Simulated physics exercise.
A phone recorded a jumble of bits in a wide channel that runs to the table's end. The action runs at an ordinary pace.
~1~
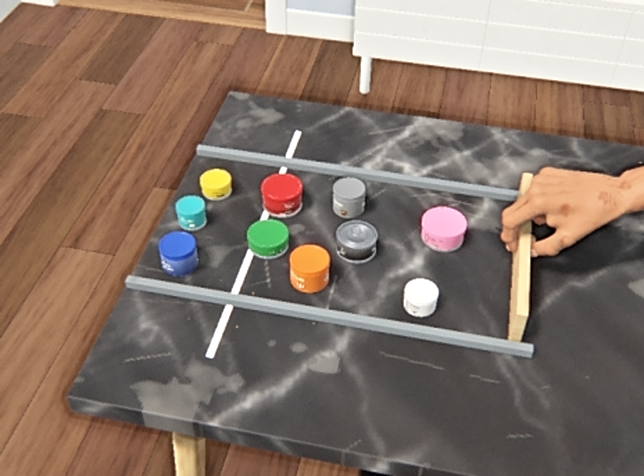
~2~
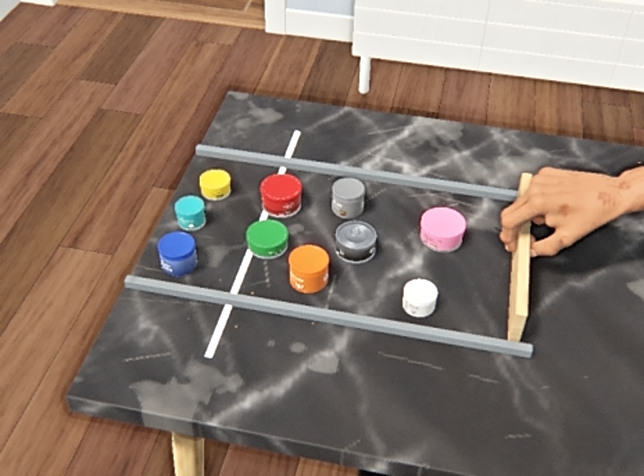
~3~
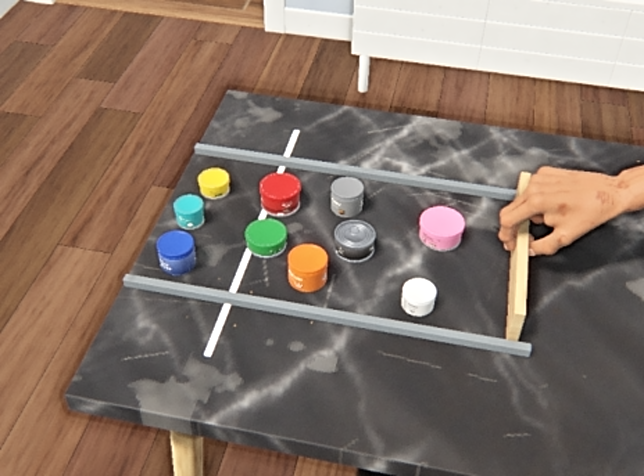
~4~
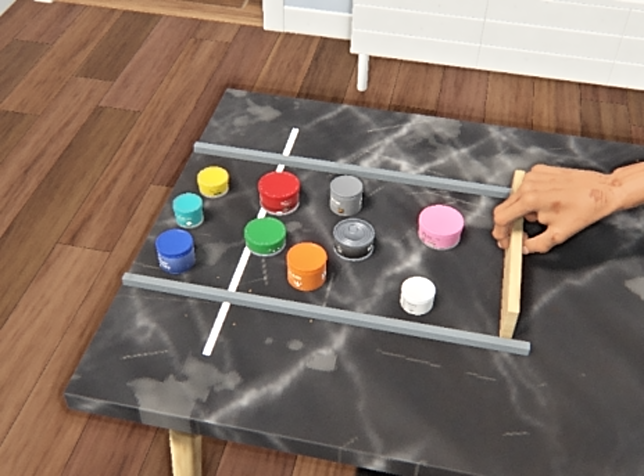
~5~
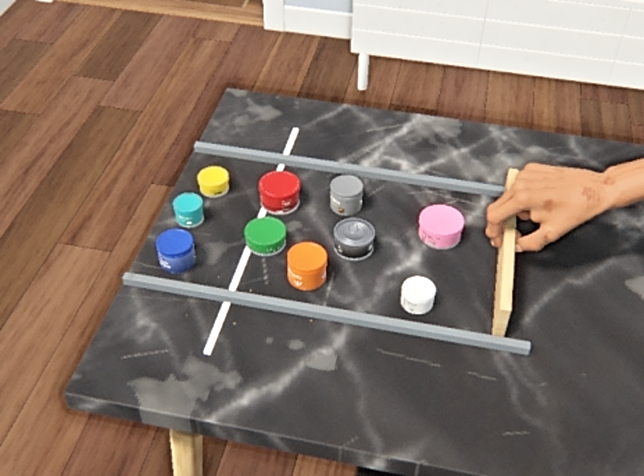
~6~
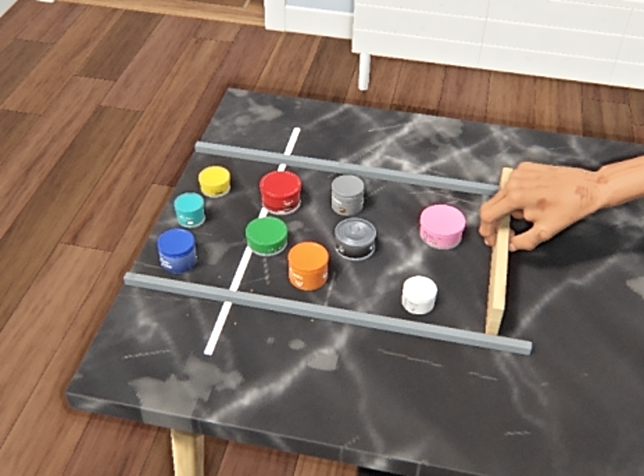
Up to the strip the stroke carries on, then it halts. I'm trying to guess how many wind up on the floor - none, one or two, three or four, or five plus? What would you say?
Honestly, the push sends none of them over the end.
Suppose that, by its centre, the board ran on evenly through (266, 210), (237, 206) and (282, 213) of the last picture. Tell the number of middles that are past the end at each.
In order: 0, 2, 0.
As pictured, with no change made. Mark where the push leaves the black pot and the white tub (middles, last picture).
The black pot ends at (237, 223) and the white tub at (221, 274).
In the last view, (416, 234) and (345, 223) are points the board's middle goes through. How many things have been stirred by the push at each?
The count is 2 at the first point and 5 at the second.
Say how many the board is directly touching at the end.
My count gives 5.
Early on, none off yet; turquoise pot at rest near (190, 211); blue tub at rest near (178, 251); yellow tin at rest near (215, 182).
Finally, the number that fall off is zero.
